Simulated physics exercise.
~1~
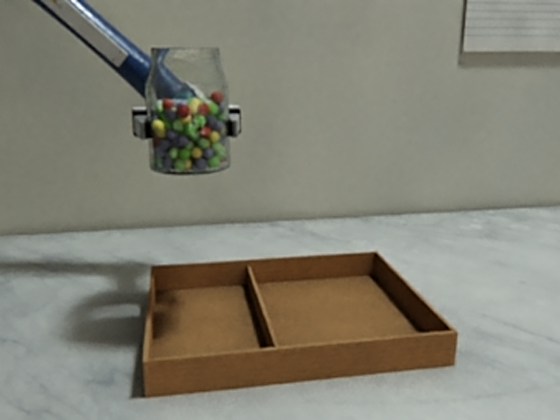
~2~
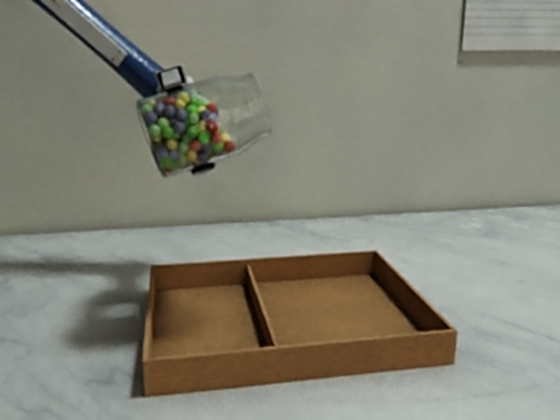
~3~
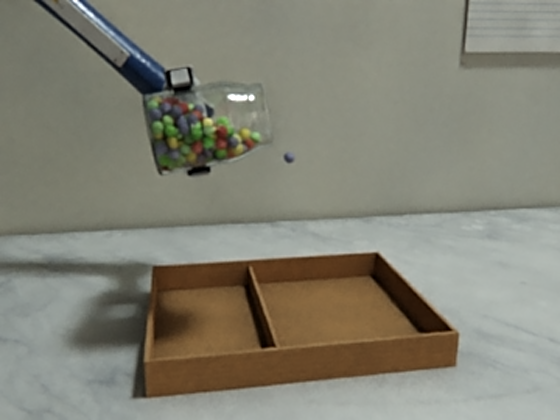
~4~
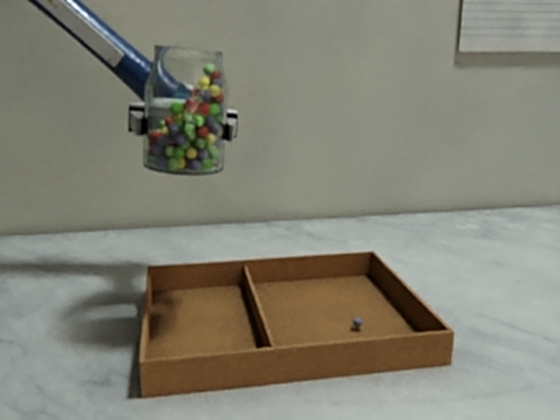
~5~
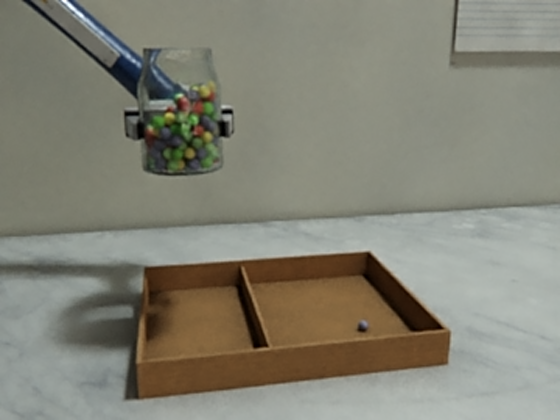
On a pale marble surface against a plain grey wall sits a shallow brown tray, split by a cross wall into a smaller left part and a larger right part. Above it, a blue robotic arm holds an upright clear jar partly filled with round, multicoloured sweets. The arm tips the jar onto its side, its mouth toward the right, and the sweets shift along it. A single purple sweet drops from the mouth. The jar swings back upright, and the lone sweet rests in the right part of the tray while the others remain in the jar.
